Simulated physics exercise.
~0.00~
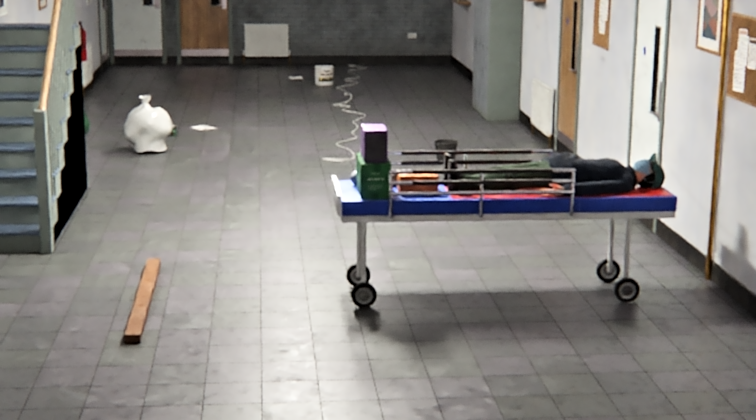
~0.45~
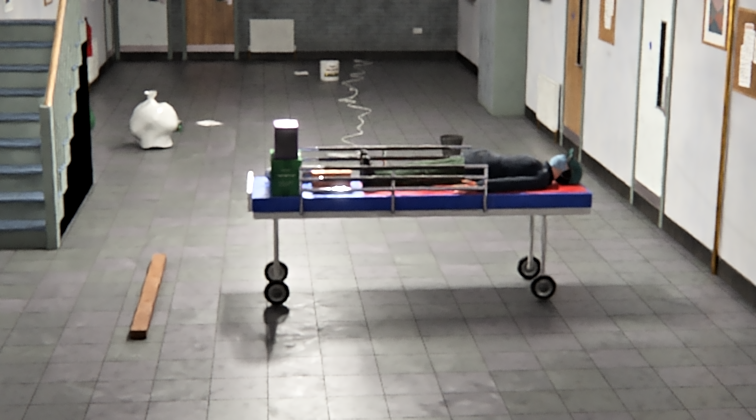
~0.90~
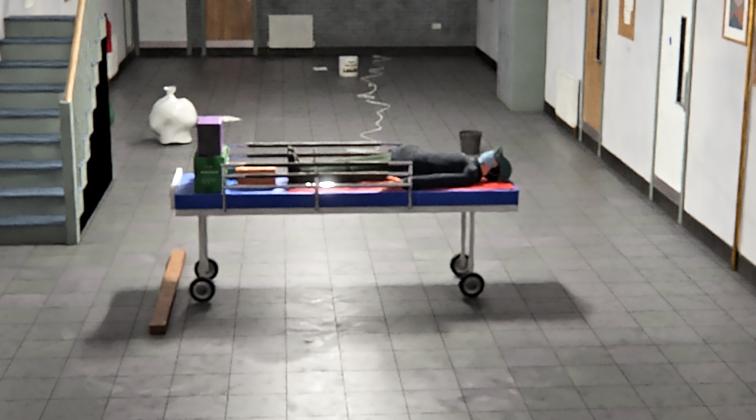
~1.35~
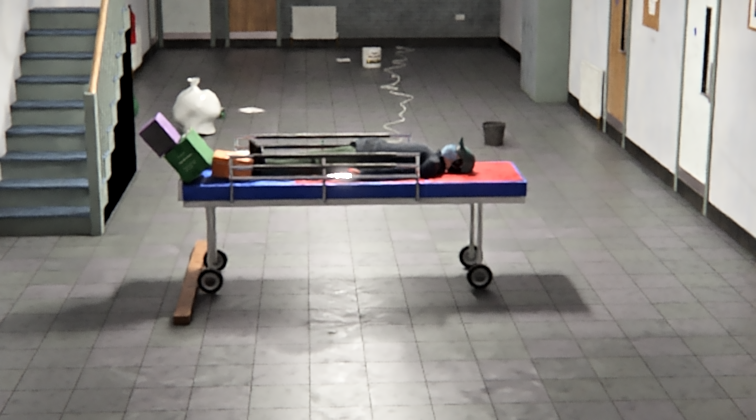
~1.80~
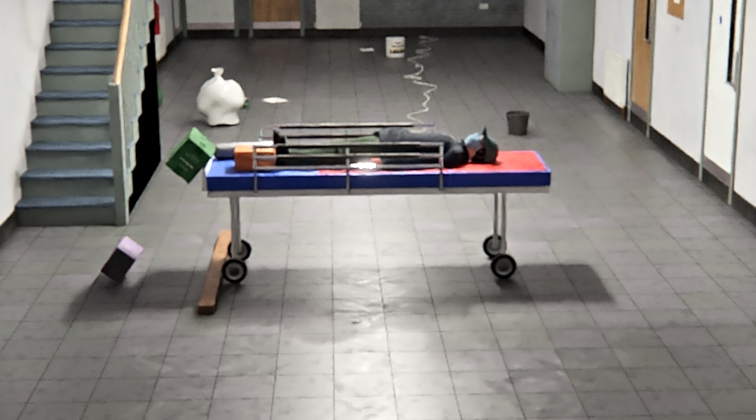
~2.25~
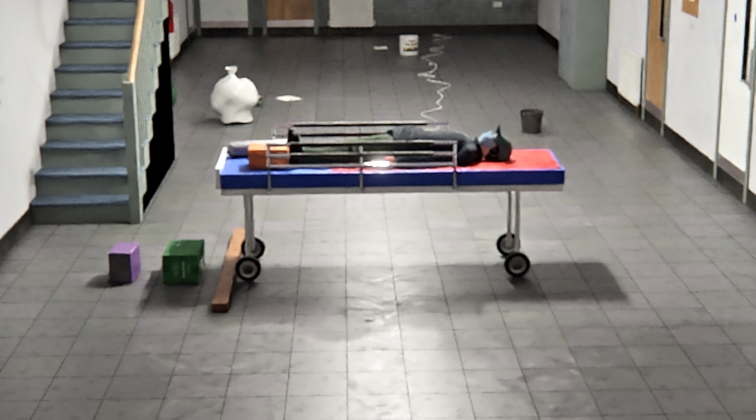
A trolley carrying a lying person rolls left, stops at a plank, and two boxes tumble off.
